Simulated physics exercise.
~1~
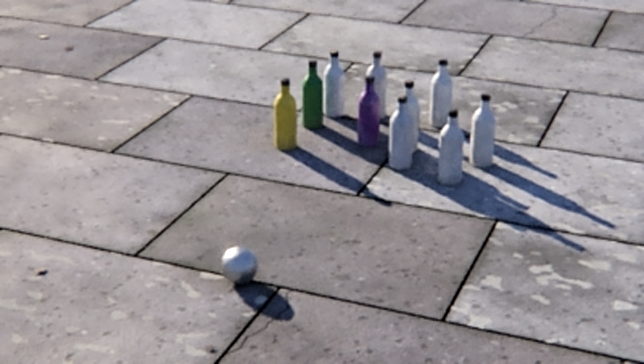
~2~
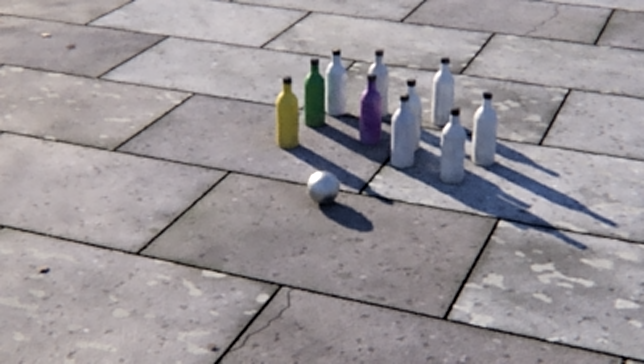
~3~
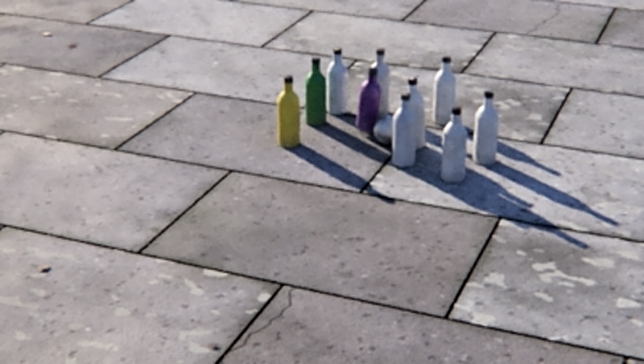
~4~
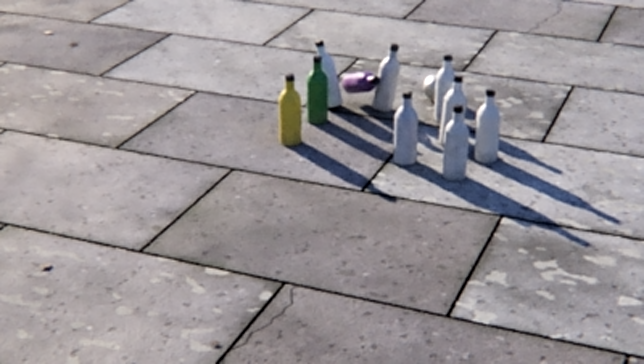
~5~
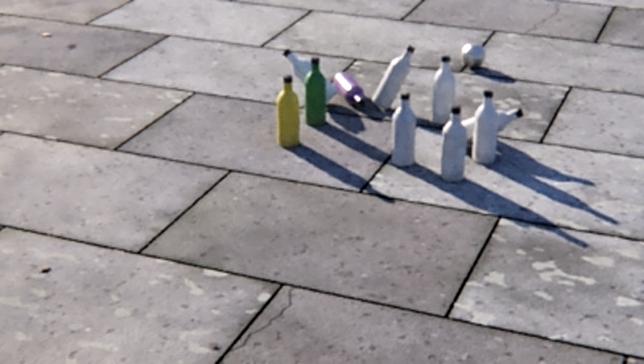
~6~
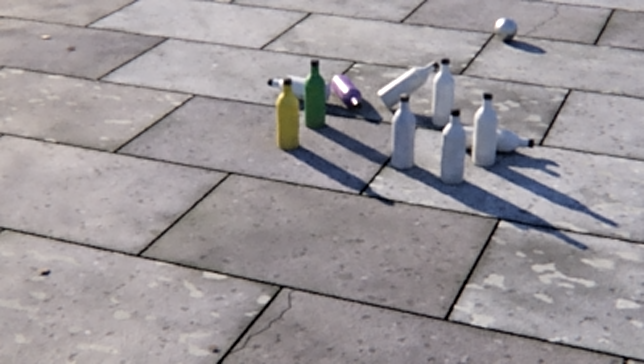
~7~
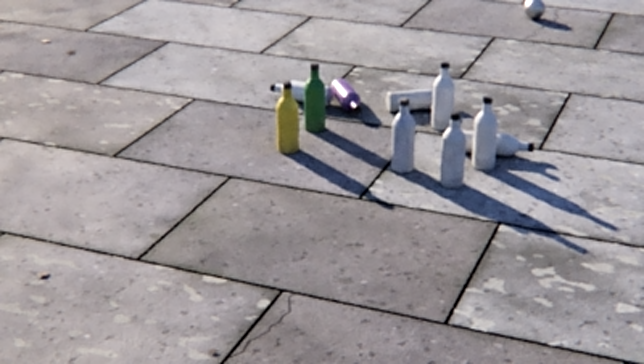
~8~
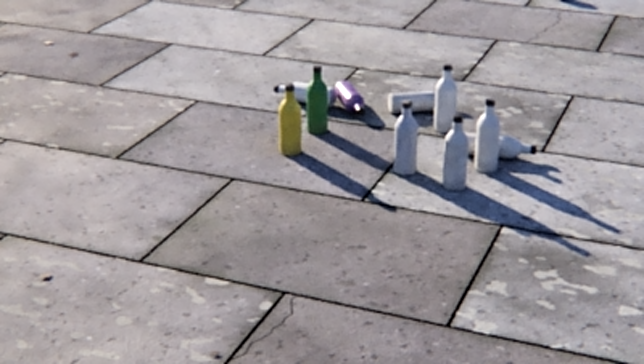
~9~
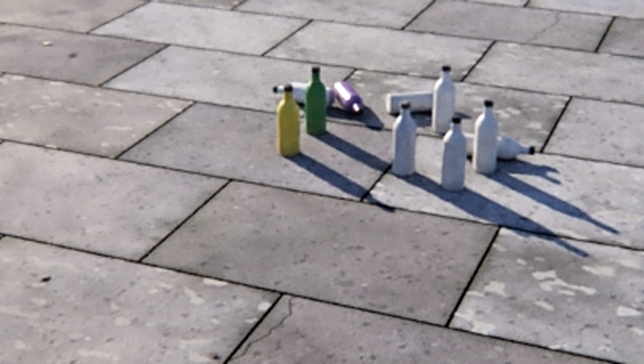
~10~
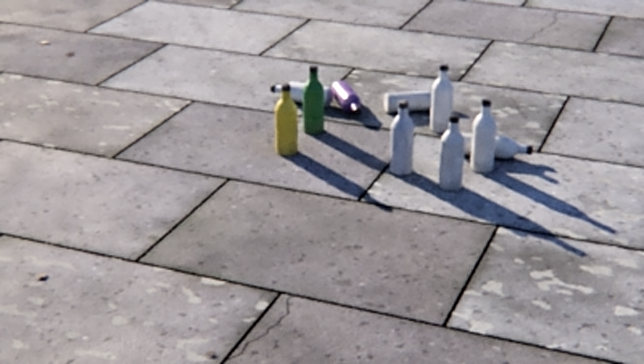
A cluster of capped bottles, mostly white with one yellow, one green and one purple, stands on sunlit grey paving, seen from above at an angle by a slightly swaying camera. A pale, shiny ball rolls in from the lower left toward the group. It slips in among them and strikes the purple bottle, which tips over. Rolling on, the ball leaves white bottles toppling at the left, back and right. It then rolls away past the upper right edge. Four bottles end up lying flat, including the purple one, while yellow and green still stand untouched beside the remaining upright white ones.
